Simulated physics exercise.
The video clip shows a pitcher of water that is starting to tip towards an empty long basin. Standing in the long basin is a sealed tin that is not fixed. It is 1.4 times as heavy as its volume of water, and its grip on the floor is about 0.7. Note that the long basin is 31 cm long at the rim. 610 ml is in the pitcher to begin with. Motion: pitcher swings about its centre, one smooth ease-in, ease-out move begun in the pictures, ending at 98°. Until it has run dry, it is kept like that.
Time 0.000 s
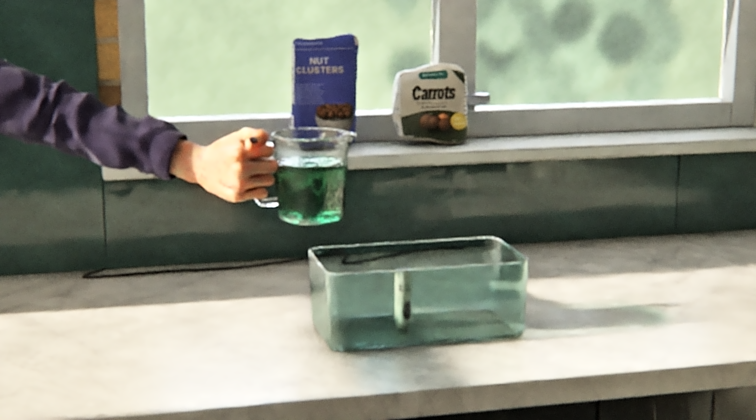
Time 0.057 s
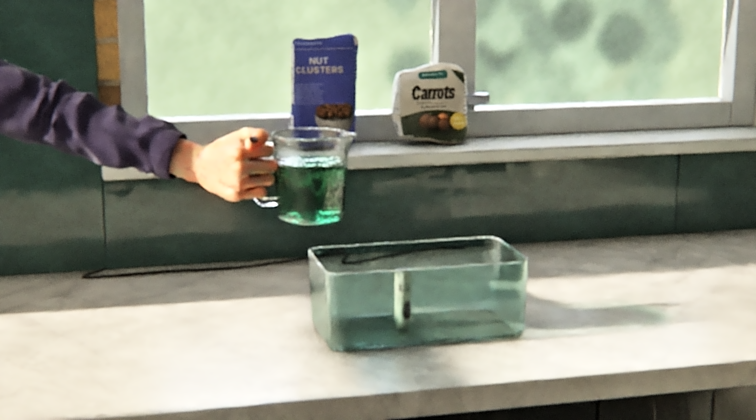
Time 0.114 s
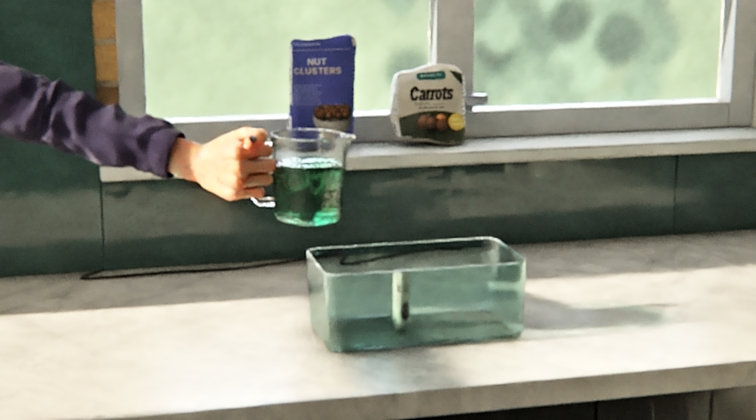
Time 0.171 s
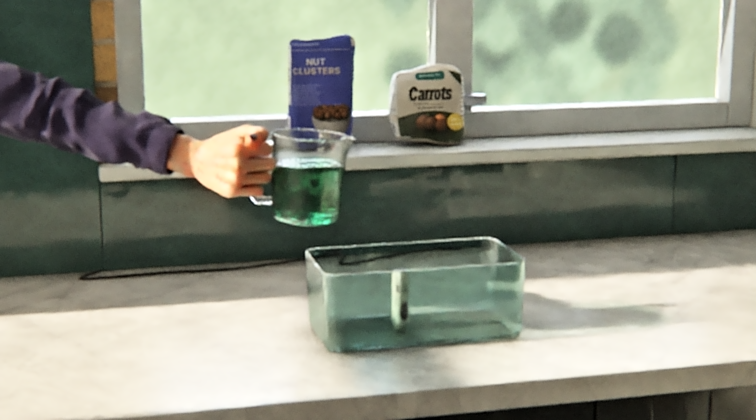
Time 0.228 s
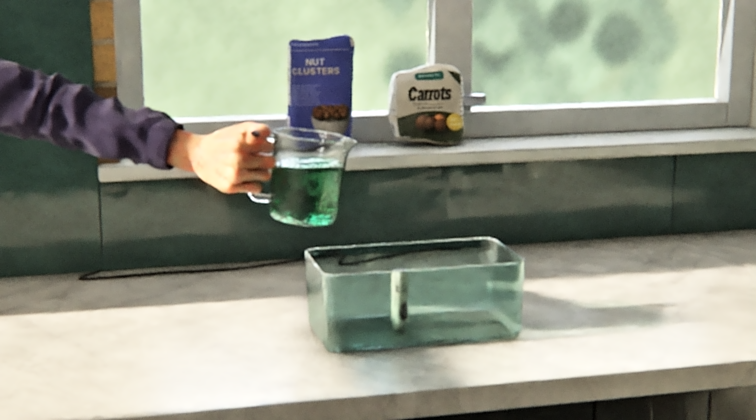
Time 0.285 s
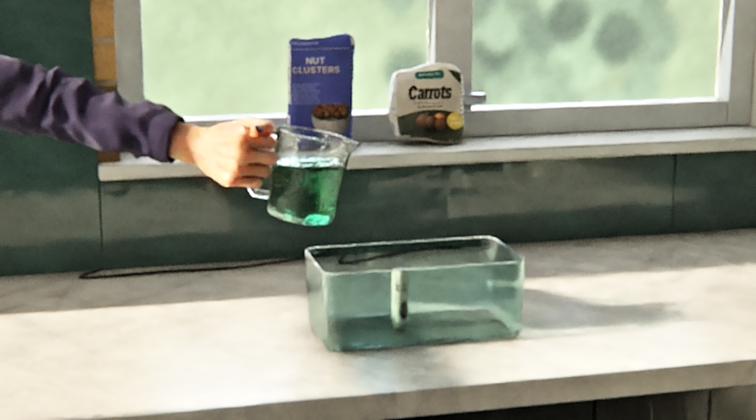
On a kitchen counter by a window, a hand held a glass pitcher of green liquid above an empty clear basin, keeping it level at first, then slowly tilting it slightly to the right.
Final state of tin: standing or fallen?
I'd say it will come down.
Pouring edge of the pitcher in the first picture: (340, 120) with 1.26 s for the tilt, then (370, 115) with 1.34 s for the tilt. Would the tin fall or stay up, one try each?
First it topples; then it remains upright.
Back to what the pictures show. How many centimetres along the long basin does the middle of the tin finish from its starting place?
In the end the tin's centre has shifted about 6.5 centimetres.
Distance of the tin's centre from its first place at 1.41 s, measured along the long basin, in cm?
6 cm, roughly.
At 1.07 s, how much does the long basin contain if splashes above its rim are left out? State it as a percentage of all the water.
Near 36 per cent of the total.
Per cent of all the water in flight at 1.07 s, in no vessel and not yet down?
Around 20 percent of it is airborne.
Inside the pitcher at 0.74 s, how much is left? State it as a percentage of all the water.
About 94 per cent.
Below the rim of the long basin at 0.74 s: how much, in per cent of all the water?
Fraction in basin: Approx. 0%.
Then, 0.74 s in, the tilt is 60° and 94 per cent is still to pour; the tin stands where it began.
Then, 1.07 s in, the tilt is 91° and 43 per cent is still to pour; the tin stands where it began.
Then, 1.41 s in, the tilt is 98° and 7 per cent is still to pour; the tin lies on its side.
Then, 1.79 s in, the tilt is 98° and 1 per cent is still to pour; the tin lies on its side.
Finally, the tin lies on its side.
